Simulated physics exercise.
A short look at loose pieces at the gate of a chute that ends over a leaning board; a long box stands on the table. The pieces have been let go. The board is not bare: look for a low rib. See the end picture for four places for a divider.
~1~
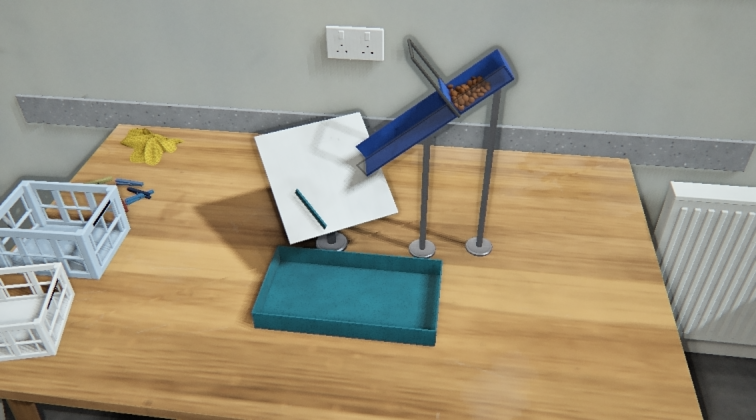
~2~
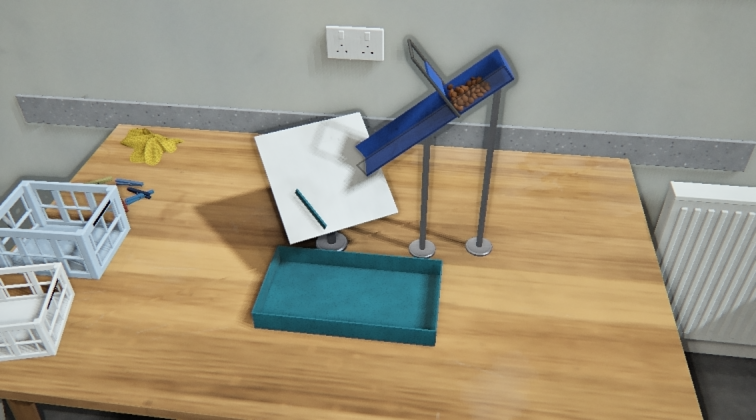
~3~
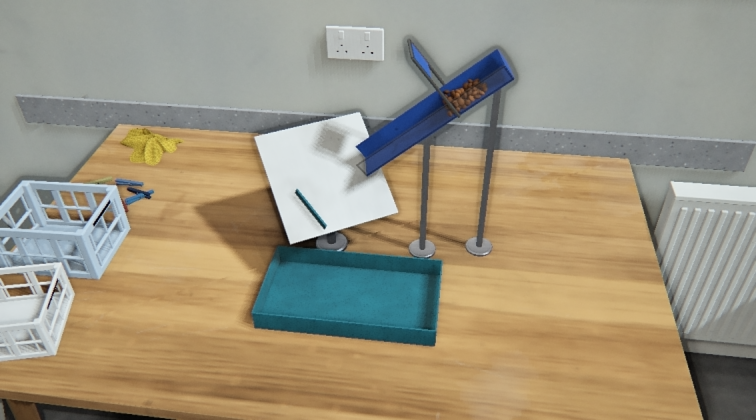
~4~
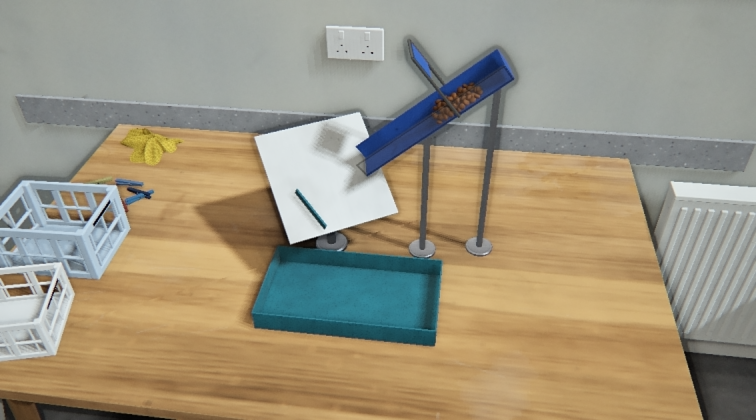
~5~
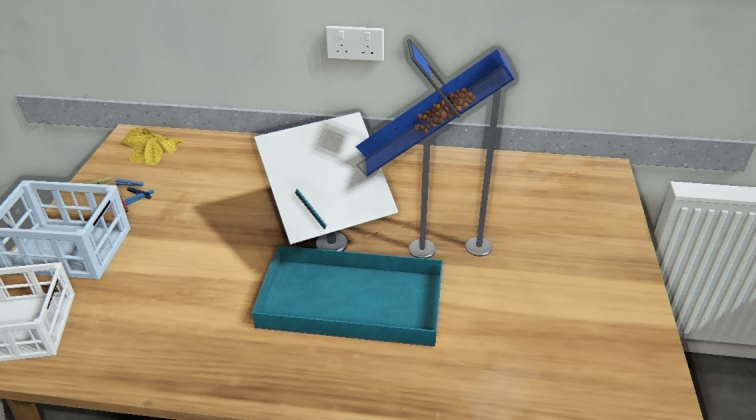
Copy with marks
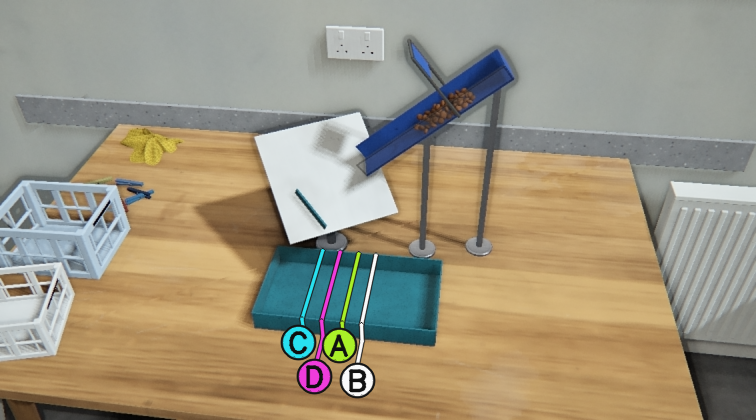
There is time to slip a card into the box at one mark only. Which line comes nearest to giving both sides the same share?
Best: A.
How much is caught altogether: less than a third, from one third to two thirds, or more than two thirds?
About that: More than two thirds.
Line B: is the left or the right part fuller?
The left side.
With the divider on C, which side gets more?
The right side.
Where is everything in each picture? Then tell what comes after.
Load behind the gate (468, 92), bits of dog kibble; lip of the chute (366, 167), sloping fairly steeply, in the first frame.
Middle of the board (327, 175), tilted fairly steeply; middle of its low edge (346, 228); of its high edge (308, 124), in the second frame.
Front corners of the box (252, 313) and (436, 331), empty; front of the load (450, 114), in the third frame.
Middle of the load (457, 100); its front (434, 115), roughly a quarter of the way to the lip; rib from (297, 189) to (327, 226), in the fourth frame.
Middle of the load (447, 107); its front (417, 127), roughly a third of the way to the lip, in the fifth frame.
On the marked copy, line A crosses the front rim at (342, 322); line B crosses the front rim at (361, 324); line C crosses the front rim at (302, 318); line D crosses the front rim at (321, 320).
With A, of what is caught, roughly two thirds on the left of the divider, roughly a third on the right.
With B, of what is caught, almost all on the left of the divider, just a few on the right.
With C, of what is caught, just a few on the left of the divider, almost all on the right.
With D, of what is caught, just a few on the left of the divider, almost all on the right.
